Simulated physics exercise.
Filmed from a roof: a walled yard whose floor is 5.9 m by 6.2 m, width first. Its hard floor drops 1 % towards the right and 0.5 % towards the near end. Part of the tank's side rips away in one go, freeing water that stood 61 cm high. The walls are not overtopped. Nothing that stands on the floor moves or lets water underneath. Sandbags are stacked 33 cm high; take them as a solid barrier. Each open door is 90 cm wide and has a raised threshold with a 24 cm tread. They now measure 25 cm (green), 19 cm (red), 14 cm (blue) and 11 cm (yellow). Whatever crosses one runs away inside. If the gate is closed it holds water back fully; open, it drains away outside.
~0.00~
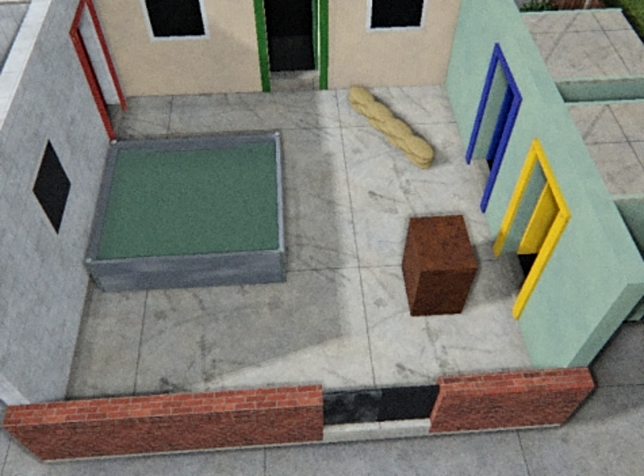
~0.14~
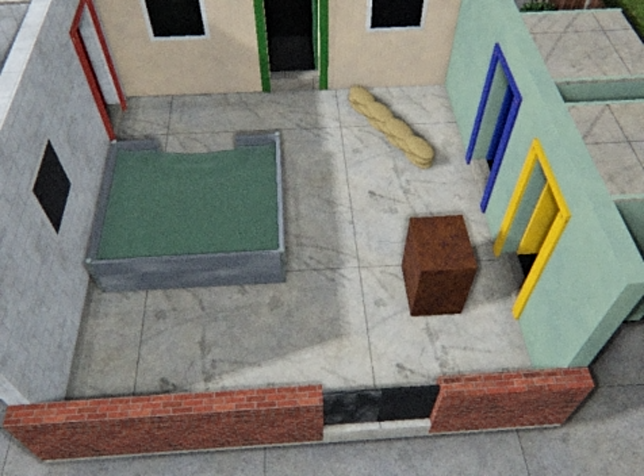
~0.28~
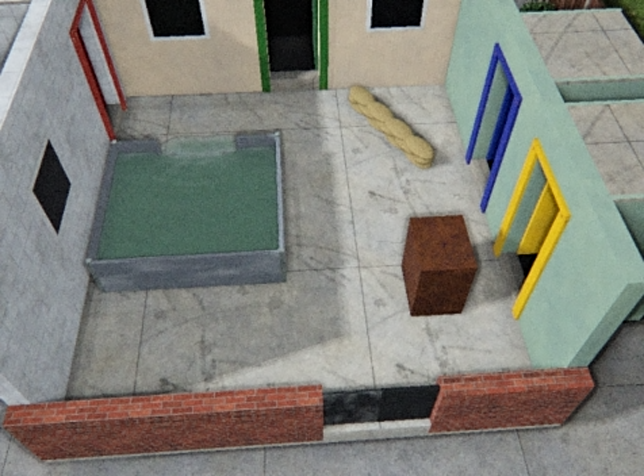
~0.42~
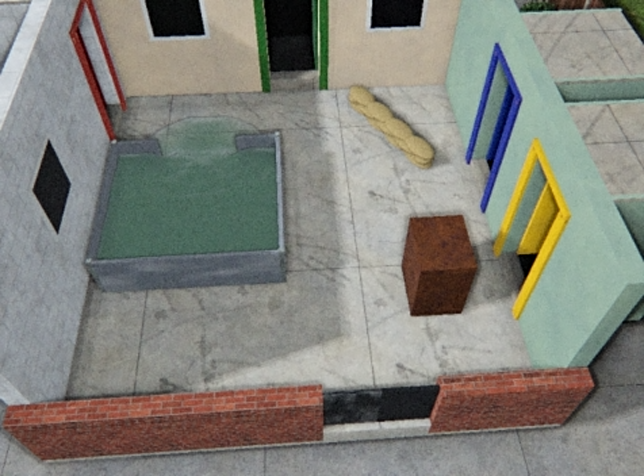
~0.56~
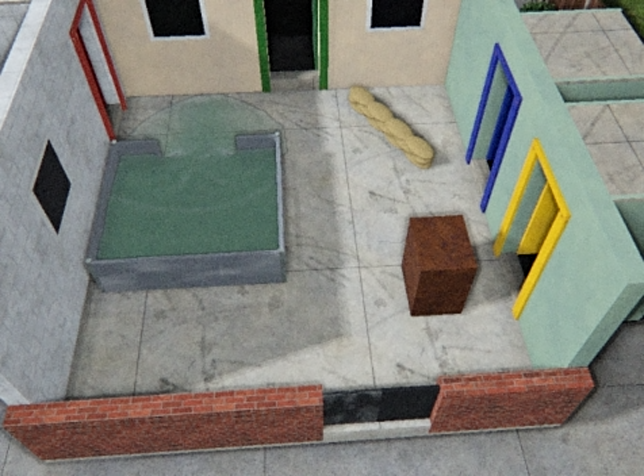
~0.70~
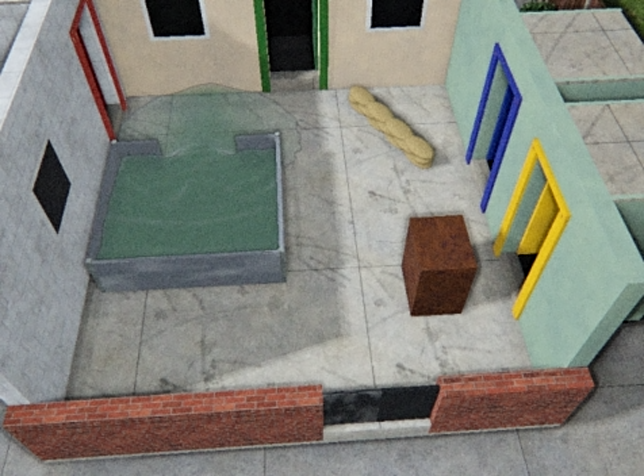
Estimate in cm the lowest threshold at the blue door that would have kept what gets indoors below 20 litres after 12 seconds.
It would have to be roughly 6.5 cm high.
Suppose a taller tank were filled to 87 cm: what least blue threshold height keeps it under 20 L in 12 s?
Then roughly 11.0 cm.
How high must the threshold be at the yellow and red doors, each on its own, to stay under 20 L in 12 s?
About 10.5 cm at yellow and 23 cm at red.
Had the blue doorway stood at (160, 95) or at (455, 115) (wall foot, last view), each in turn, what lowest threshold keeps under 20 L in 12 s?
Roughly 30 and 12.0 cm.
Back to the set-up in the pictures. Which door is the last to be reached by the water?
It is the yellow one.
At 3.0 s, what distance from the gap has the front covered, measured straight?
Some 4.6 m out.
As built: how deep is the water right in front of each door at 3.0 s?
In cm: Green 18, red 26, blue 0, yellow 0.
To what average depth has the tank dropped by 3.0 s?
About 32 cm.
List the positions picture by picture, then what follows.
The tank at (193, 197) is whole and still, 61 cm deep; the blue door at (490, 138) is dry, in the first frame.
The front is at a hidden place, 0.3 m from the gap on the far side; 0.2 m2 of floor is wet, 61 cm left at the back, in the second frame.
The front is at a hidden place, 0.8 m from the gap on the far side; 1.0 m2 of floor is wet, 61 cm left at the back, in the third frame.
Water pours out on the far side and has run 1.3 m, to (191, 120); about 8 cm deep outside, 61 cm at the back, in the fourth frame.
The front is at (200, 98), 1.9 m from the gap on the far side; 3.4 m2 of floor is wet, 61 cm left at the back, in the fifth frame.
Water pours out on the far side and has run 2.0 m, to (252, 92); about 5 cm deep outside, 58 cm at the back; 3.4 m in a straight line remain to the blue door at (490, 138), in the sixth frame.
After 1.4 s water covers 20 % of the floor, deepest (45 cm) near (127, 99); it has not reached the blue door.
After 3.0 s water covers 35 % of the floor, deepest (32 cm) near (126, 105); it has not reached the blue door.
After 12.0 s water covers 95 % of the floor, deepest (16 cm) near (60, 430); 10 cm at the blue door, 0 litres in over its 14 cm threshold.
At the blue door as built, the water arrived by 3.3 s and peaked near 10 cm at 9.2 s.
Run again over the same 12 s with other heights there, 36 litres in over 5.5 cm, 12 litres over 7.5 cm. The limit of 20 litres is kept from about 6.5 cm up.
